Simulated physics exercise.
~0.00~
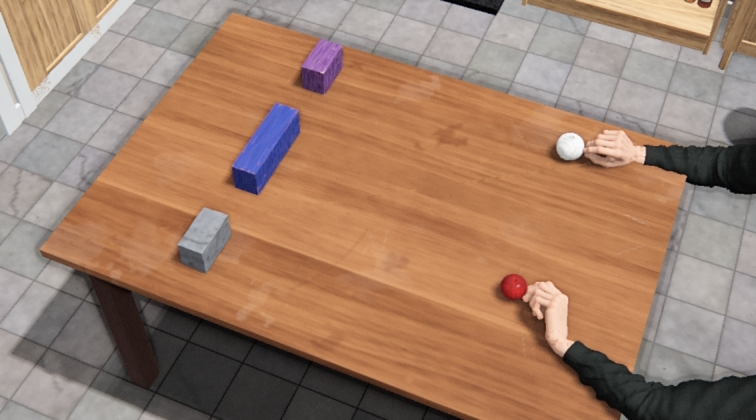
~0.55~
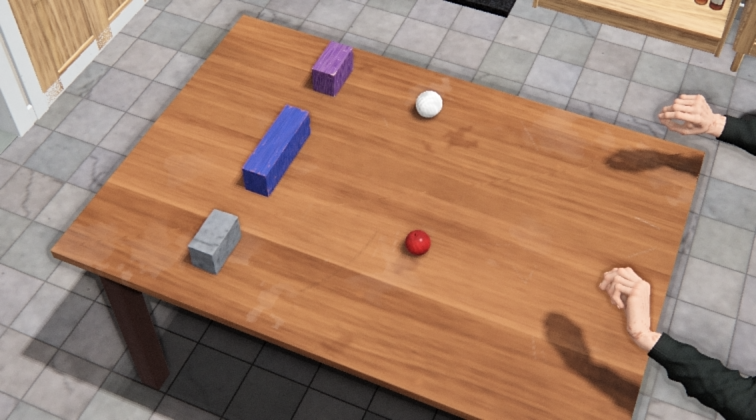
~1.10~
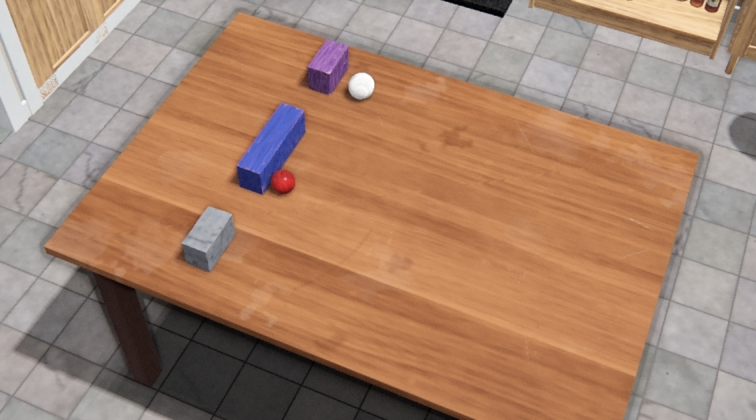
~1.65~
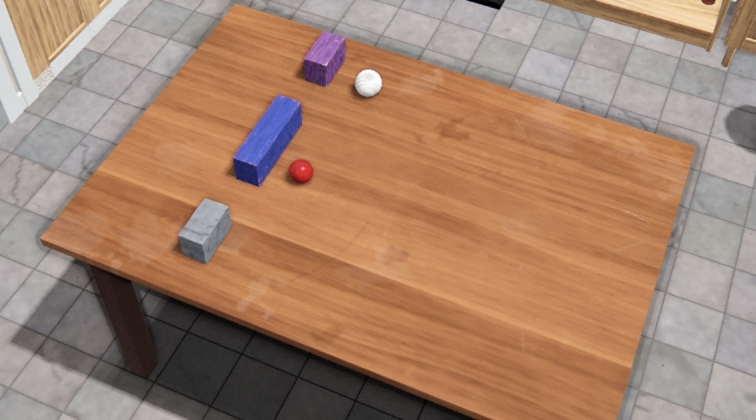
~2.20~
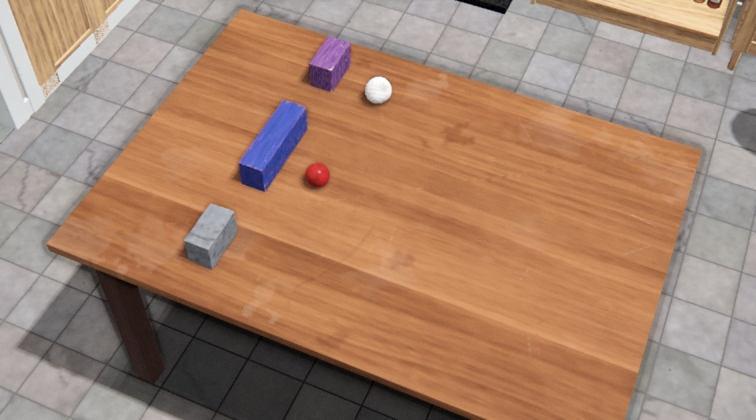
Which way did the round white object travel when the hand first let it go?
It rolled to the left across the table, toward the purple block, before coming back slightly.
